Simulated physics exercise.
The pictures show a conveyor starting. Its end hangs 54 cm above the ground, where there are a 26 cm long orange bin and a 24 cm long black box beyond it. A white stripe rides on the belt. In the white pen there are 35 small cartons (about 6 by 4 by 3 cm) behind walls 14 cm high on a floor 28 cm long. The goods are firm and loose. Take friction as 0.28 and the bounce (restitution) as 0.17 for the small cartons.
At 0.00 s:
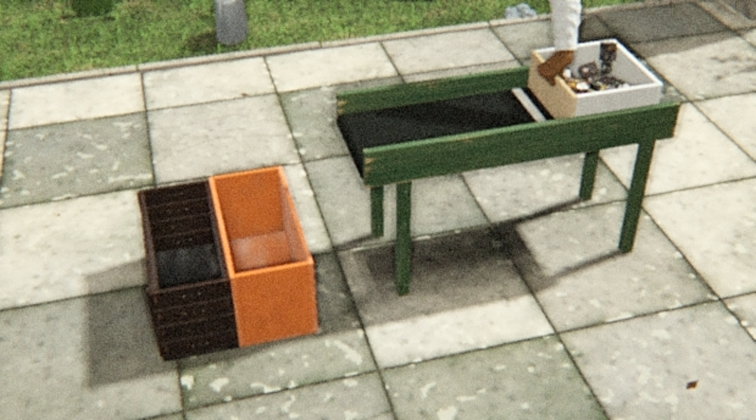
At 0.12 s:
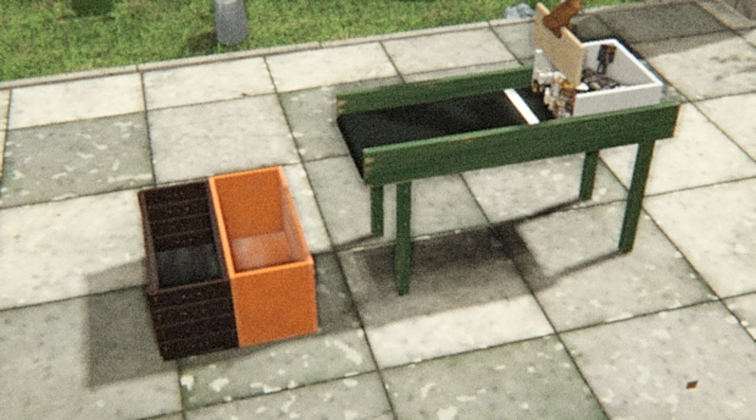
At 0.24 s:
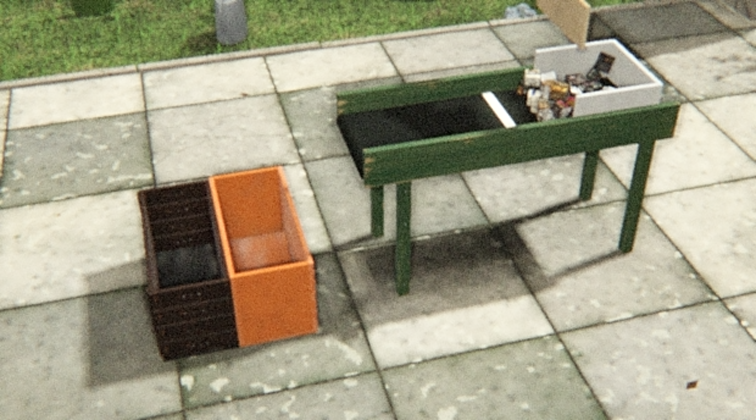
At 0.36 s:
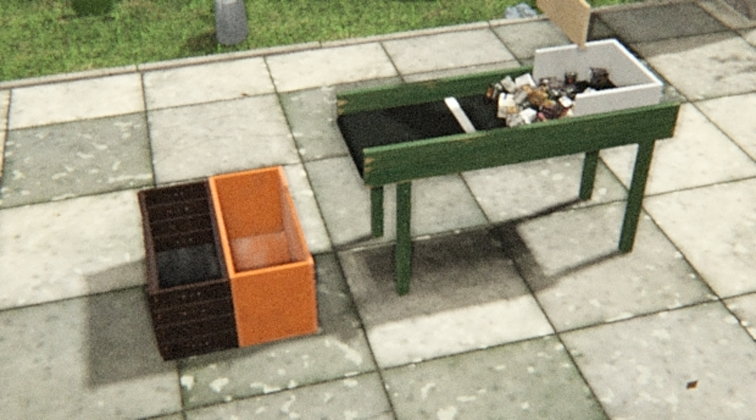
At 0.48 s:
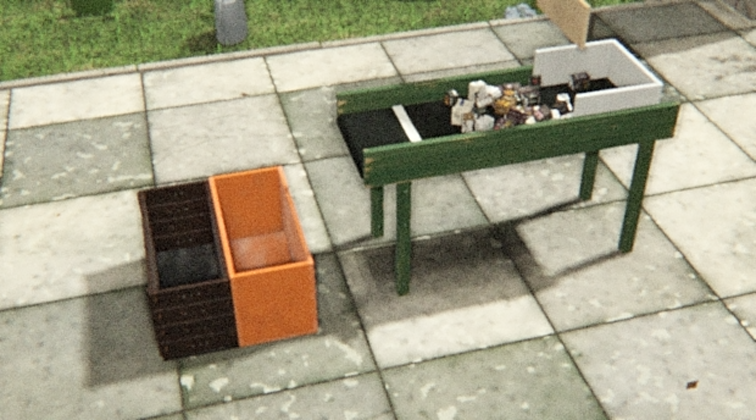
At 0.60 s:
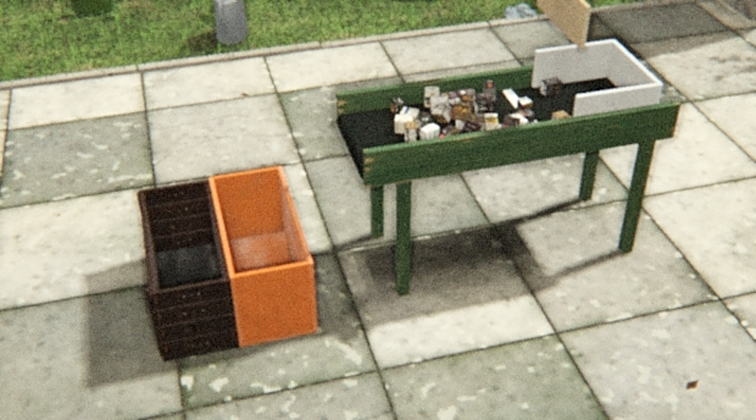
A hand lifts the tan gate from a white pen on a green-framed conveyor, and the black belt carries a white stripe leftward and out of sight while small white, brown and dark cartons stream out behind it, spreading along the belt. An orange bin and a black box sit side by side at lower left. The unmoving view looks down on sunlit paving edged by grass.
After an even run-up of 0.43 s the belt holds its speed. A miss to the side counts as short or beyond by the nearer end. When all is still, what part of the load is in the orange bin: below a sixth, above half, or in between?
In the end over half of them are in the orange bin.
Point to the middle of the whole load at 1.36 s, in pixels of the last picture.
Around (259, 277).
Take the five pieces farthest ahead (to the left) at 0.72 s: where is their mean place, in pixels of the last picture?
Near (350, 134).
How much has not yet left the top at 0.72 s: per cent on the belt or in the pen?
About 95 per cent.
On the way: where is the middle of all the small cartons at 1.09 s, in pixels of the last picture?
Around (248, 221).
After 0.72 s, 34 on the belt and 1 in the air.
After 0.87 s, 14 on the belt and 21 in the air.
After 1.09 s, 20 in the orange bin, 1 on the belt and 14 in the air.
Final count (at 1.36 s), 34 in the orange bin and 1 in the black box. Asked share, 34 of 35, 97 per cent.
